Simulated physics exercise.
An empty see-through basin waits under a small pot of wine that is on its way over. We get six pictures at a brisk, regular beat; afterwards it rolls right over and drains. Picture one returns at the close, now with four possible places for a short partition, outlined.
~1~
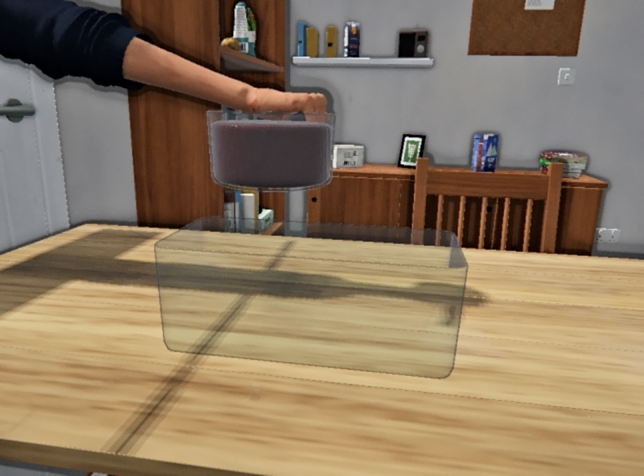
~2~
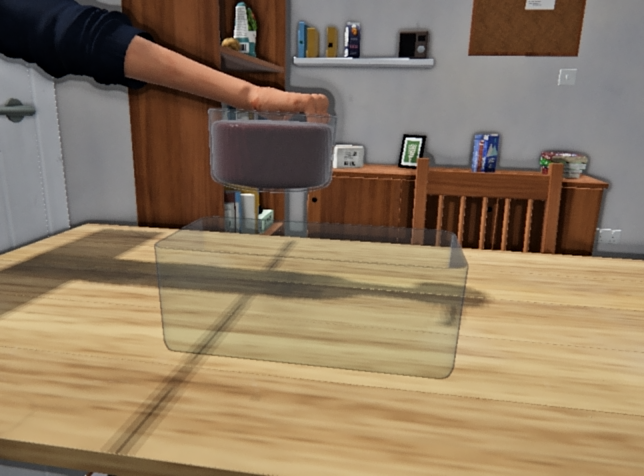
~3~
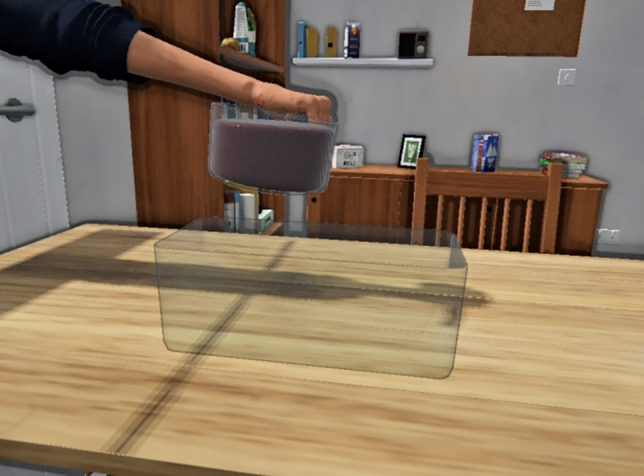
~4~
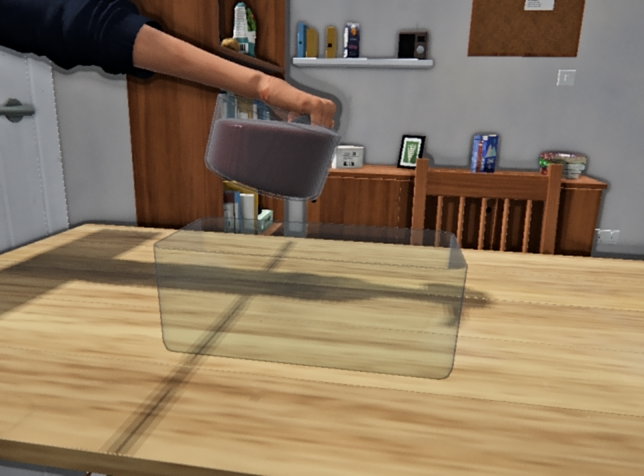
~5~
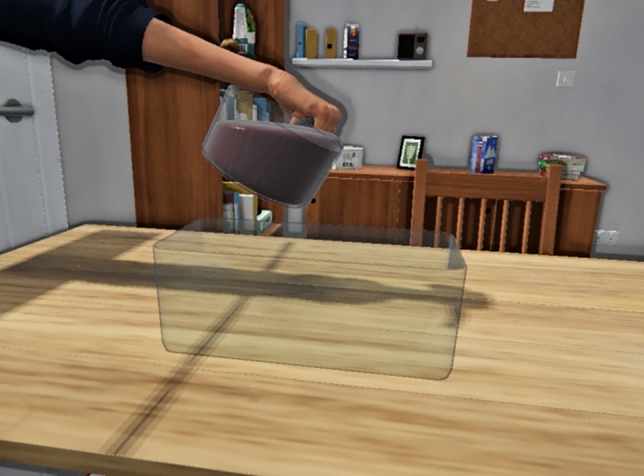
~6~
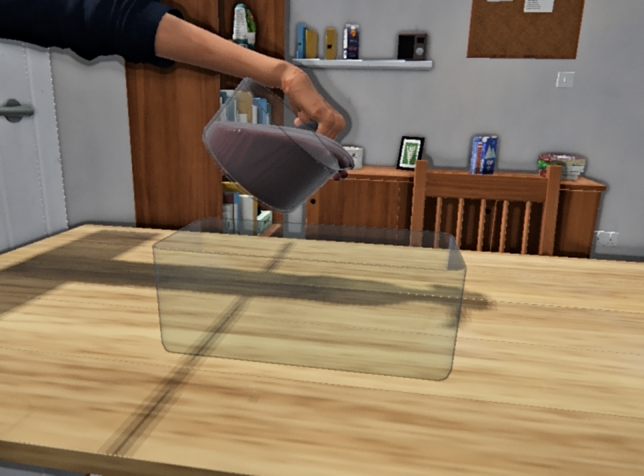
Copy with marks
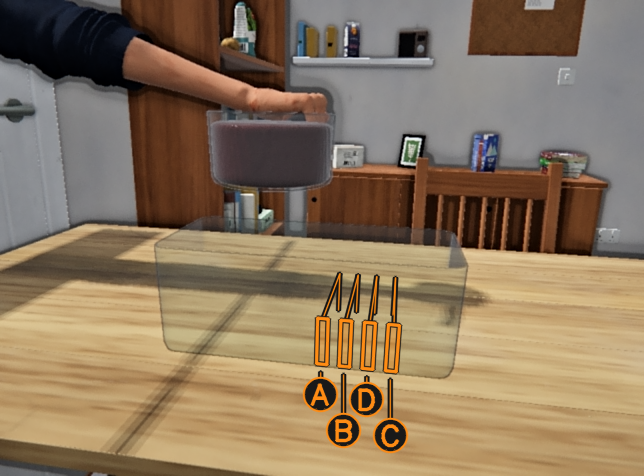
A hand holds a small pot of wine above a clear basin and tilts it rightward.
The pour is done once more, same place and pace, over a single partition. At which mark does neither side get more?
I would pick place B.
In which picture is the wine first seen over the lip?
Picture 5.
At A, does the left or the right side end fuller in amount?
The right one.
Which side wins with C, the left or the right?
The left side.
In orange, A at (320, 372); B at (343, 374); C at (390, 379); D at (366, 377).
If A is chosen, about 31 % ends left of the wall and 67 % right of it.
If B is chosen, about 50 % ends left of the wall and 47 % right of it; 3 % is lost outside.
If C is chosen, about 83 % ends left of the wall and 11 % right of it; 6 % is lost outside.
If D is chosen, about 71 % ends left of the wall and 25 % right of it; 4 % is lost outside.
